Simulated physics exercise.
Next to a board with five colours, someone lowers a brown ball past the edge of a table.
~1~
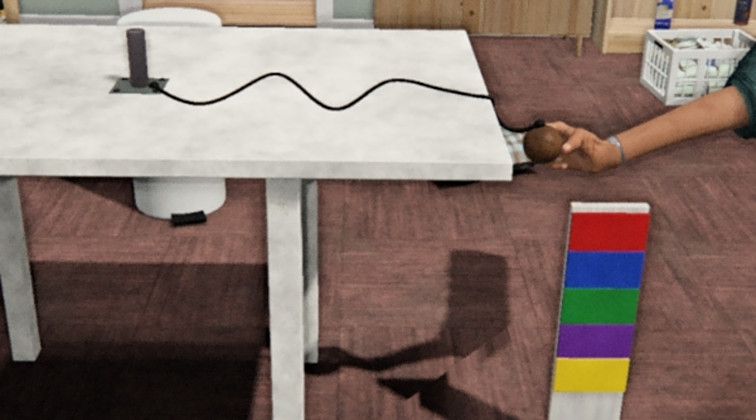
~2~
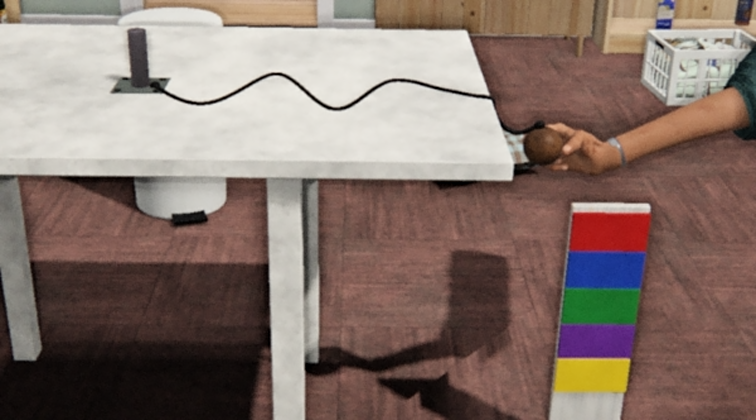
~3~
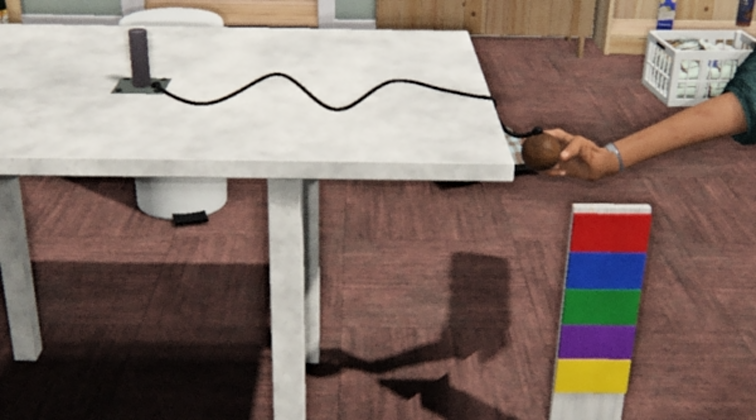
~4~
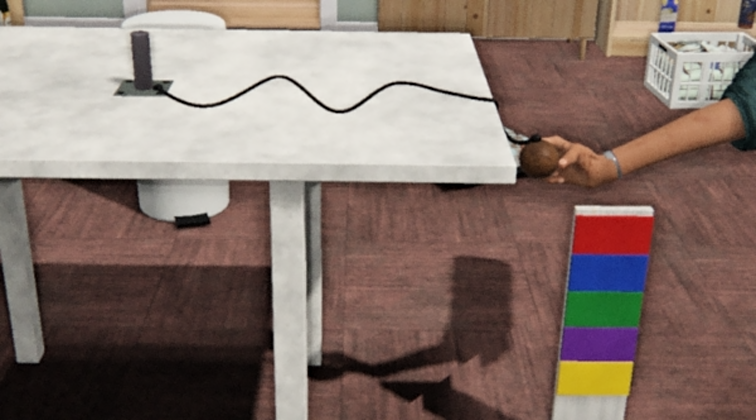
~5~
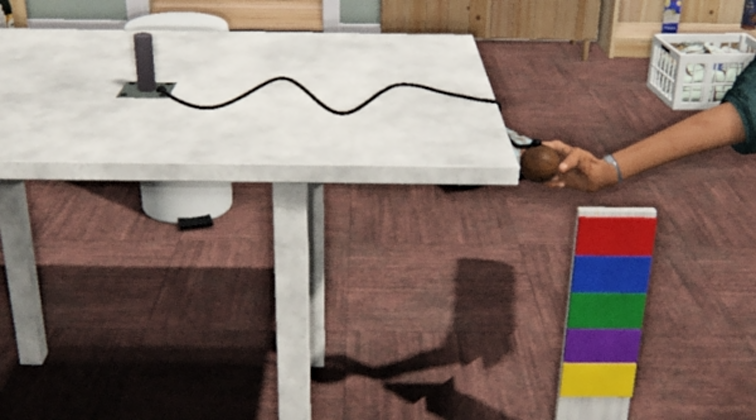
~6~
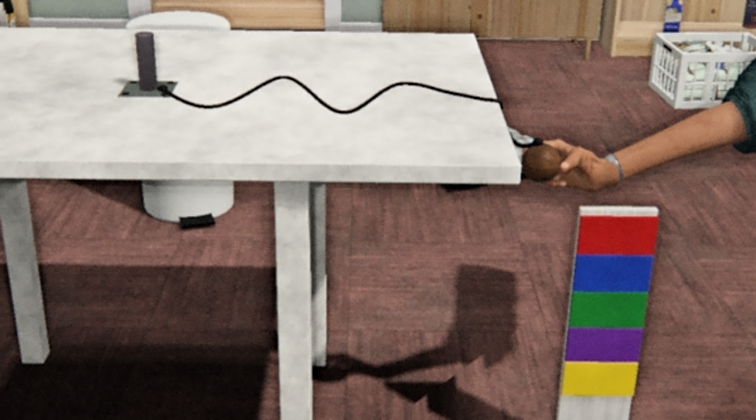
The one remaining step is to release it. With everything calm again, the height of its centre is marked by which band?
By the yellow band.
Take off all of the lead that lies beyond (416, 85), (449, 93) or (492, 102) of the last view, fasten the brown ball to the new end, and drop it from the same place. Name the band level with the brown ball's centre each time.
Results, first to last: Red; blue; green.
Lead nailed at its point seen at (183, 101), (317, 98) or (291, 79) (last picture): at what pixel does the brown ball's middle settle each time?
Respectively (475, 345), (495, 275) and (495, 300).
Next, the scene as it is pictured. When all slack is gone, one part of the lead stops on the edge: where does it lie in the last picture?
It's the point at about (349, 112).
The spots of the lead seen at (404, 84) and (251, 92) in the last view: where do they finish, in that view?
Well, the first one sits at (493, 201), and the second one sits at (303, 93).
Soon after, ball near (512, 319); level with green.
After that, ball near (452, 353); level with yellow.
And then, ball near (496, 367); level with yellow.
In the end, ball near (472, 363); level with yellow. Its middle rests at the yellow band.
